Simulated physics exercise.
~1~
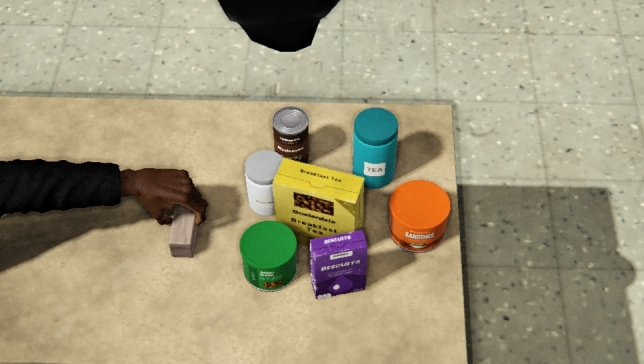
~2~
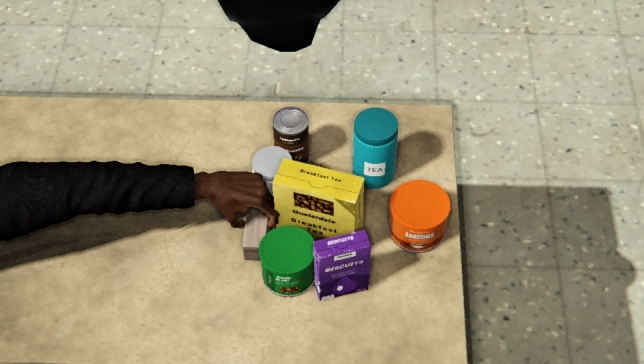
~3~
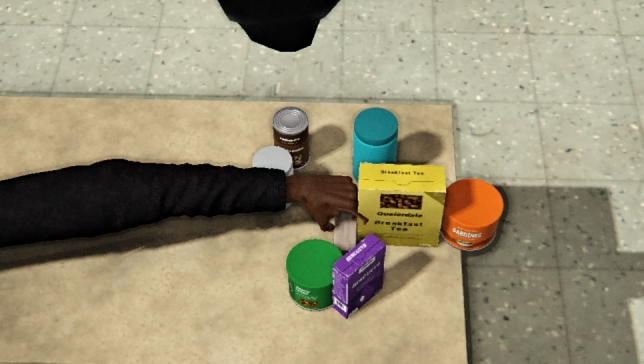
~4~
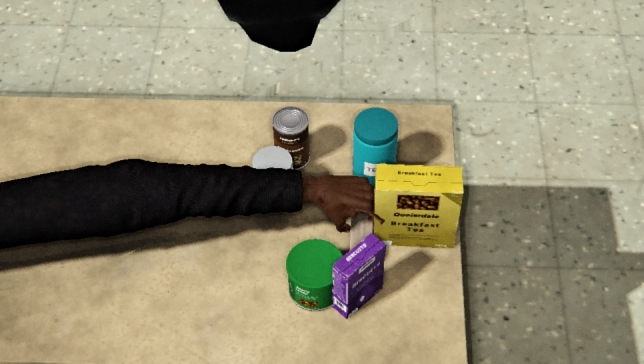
The clip opens on a beige table holding seven grocery containers, with a dark-sleeved arm reaching in from the left and a hand guiding a small wooden block. The block moves right and nudges the green tub slightly toward the purple packet. Pushing on, it drives the yellow Breakfast Tea box into the orange tub, which slides right to the table's edge, while the green tub and purple packet shift right and down. Finally the orange tub is gone from the tabletop, and the yellow box stands upright at the right edge. The brown tin and turquoise jar never move.
